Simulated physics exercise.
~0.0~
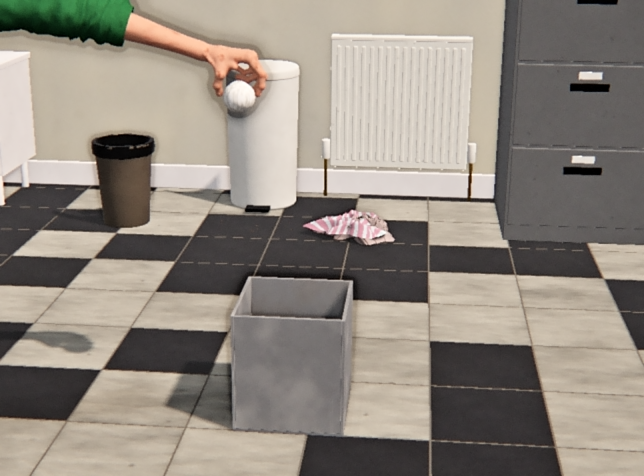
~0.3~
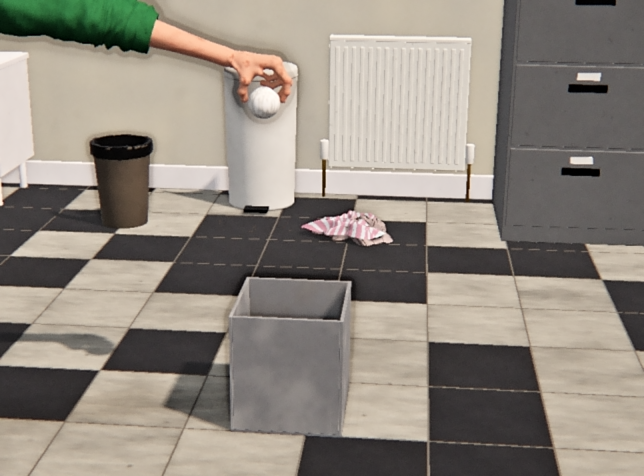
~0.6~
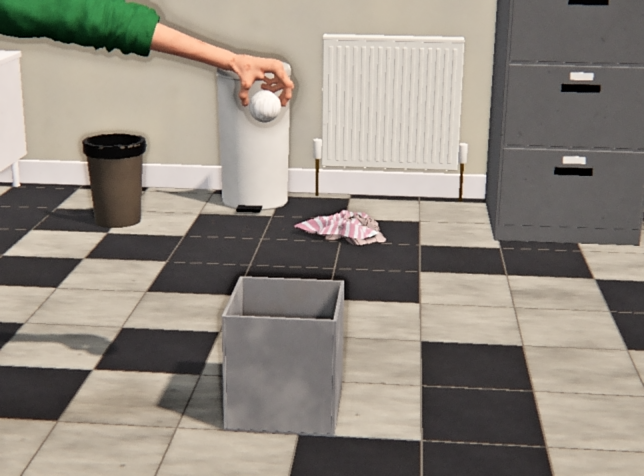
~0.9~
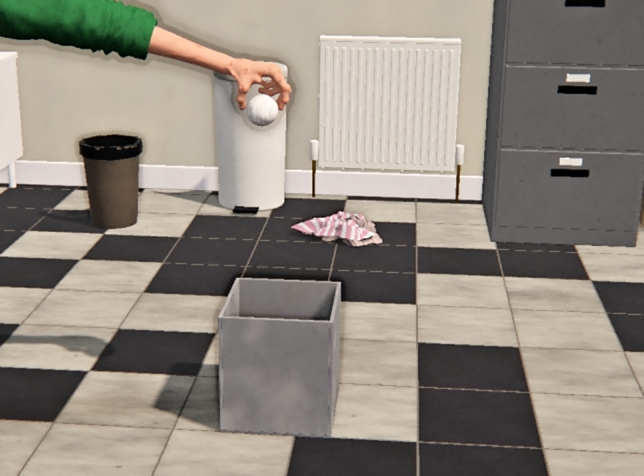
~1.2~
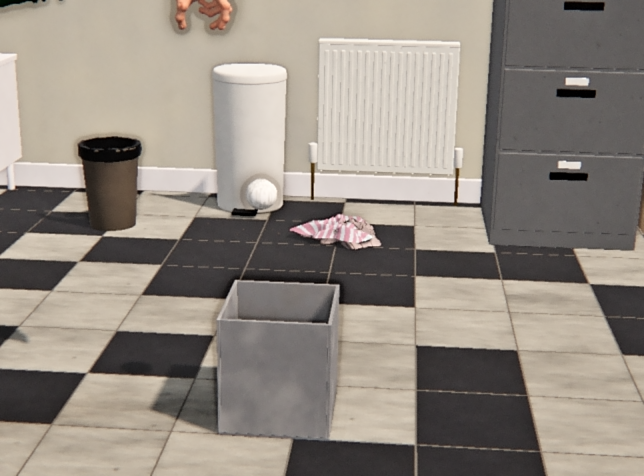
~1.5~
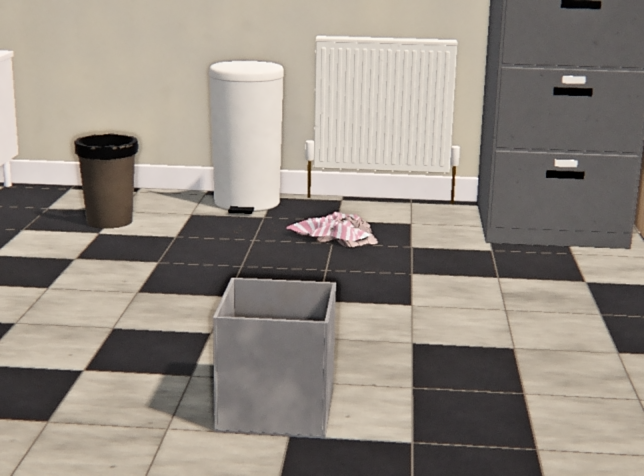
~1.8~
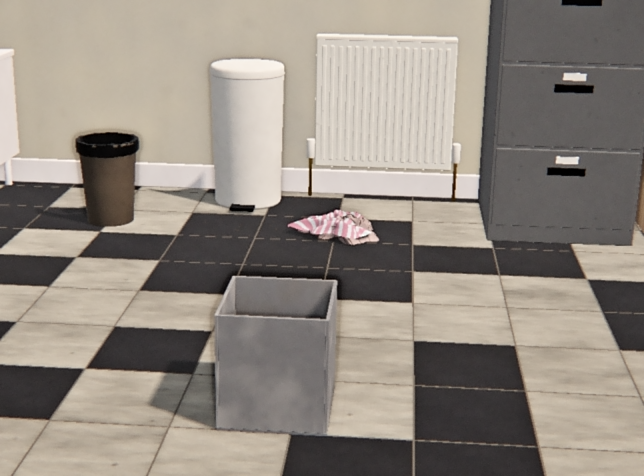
A white ball drops from a person's hand and falls into the open grey box.
